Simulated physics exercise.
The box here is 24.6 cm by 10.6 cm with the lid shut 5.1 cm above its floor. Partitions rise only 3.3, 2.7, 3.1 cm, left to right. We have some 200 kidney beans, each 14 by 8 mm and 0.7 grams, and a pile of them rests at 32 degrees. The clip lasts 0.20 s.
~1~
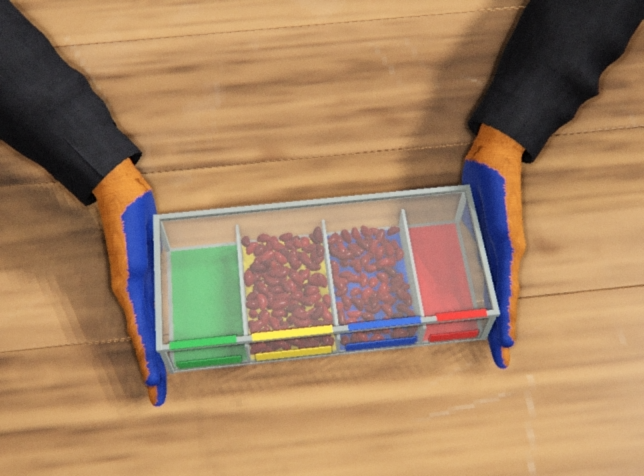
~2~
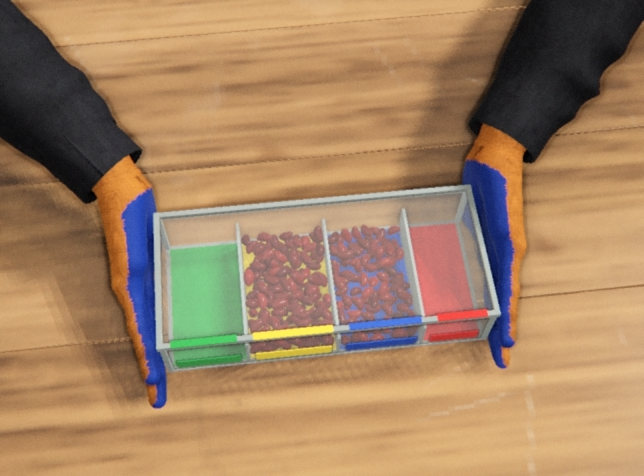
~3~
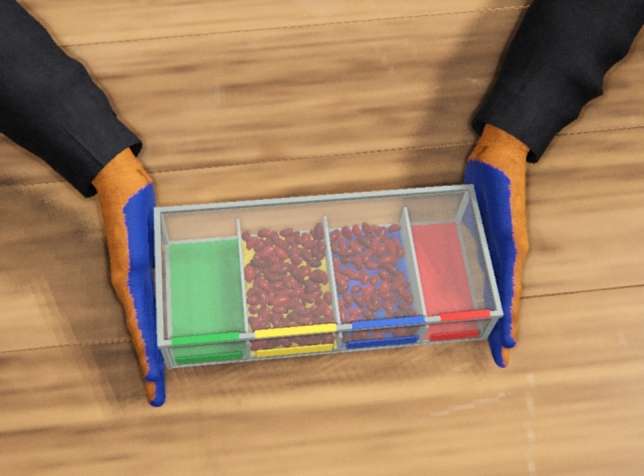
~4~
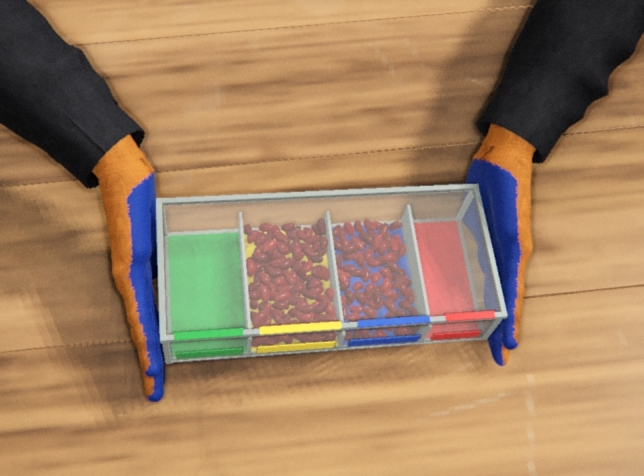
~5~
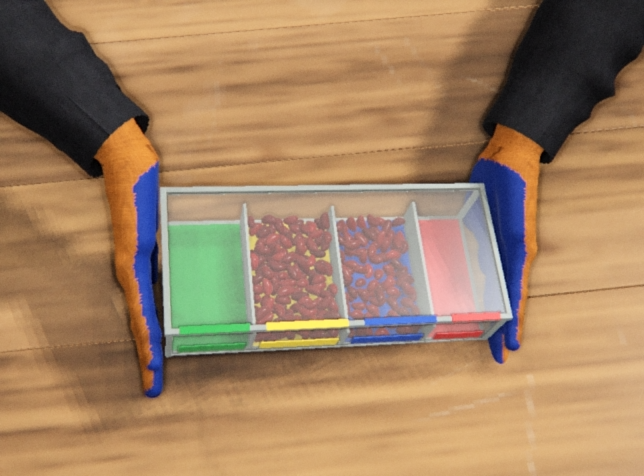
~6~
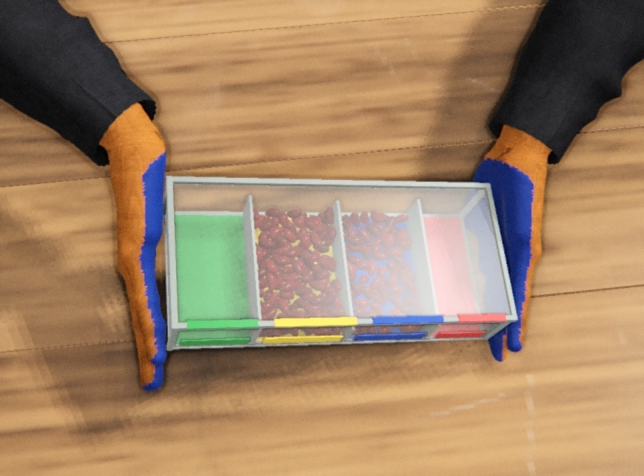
We see two hands holding a clear lidded box with green, yellow, blue and red sections, dark red beans covering the yellow and blue ones, as they slowly tilt it slightly down toward the right, the beans barely shifting.
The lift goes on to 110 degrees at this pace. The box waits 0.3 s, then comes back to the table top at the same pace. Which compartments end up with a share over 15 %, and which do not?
Red compartment over, blue compartment over, green compartment not over, yellow compartment not over.
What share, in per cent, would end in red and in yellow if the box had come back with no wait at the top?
In that case red keeps 55% and yellow keeps 5%.
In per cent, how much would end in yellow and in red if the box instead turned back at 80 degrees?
In per cent, yellow gets 30, red gets 35.
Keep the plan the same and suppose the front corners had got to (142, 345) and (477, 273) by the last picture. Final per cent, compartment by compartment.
That leaves red with 0 percent, blue with 0, green with 80 and yellow with 20 percent.
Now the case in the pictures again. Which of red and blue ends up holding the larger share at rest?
It is the red one.
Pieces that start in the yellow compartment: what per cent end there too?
I'd put it at roughly 10 per cent.
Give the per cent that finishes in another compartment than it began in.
Roughly 70 in a hundred.
Then, 1.10 s after the last picture, tilt 110 degrees; red 40 %, blue 50 %, yellow 15 %.
Then, 1.83 s after the last picture, tilt 58 degrees; red 50 %, blue 40 %, yellow 10 %.
Then, 2.59 s after the last picture, tilt 0 degrees; red 55 %, blue 35 %, yellow 10 %.
In the end, red 55 %, blue 35 %, green 0 %, yellow 10 %.
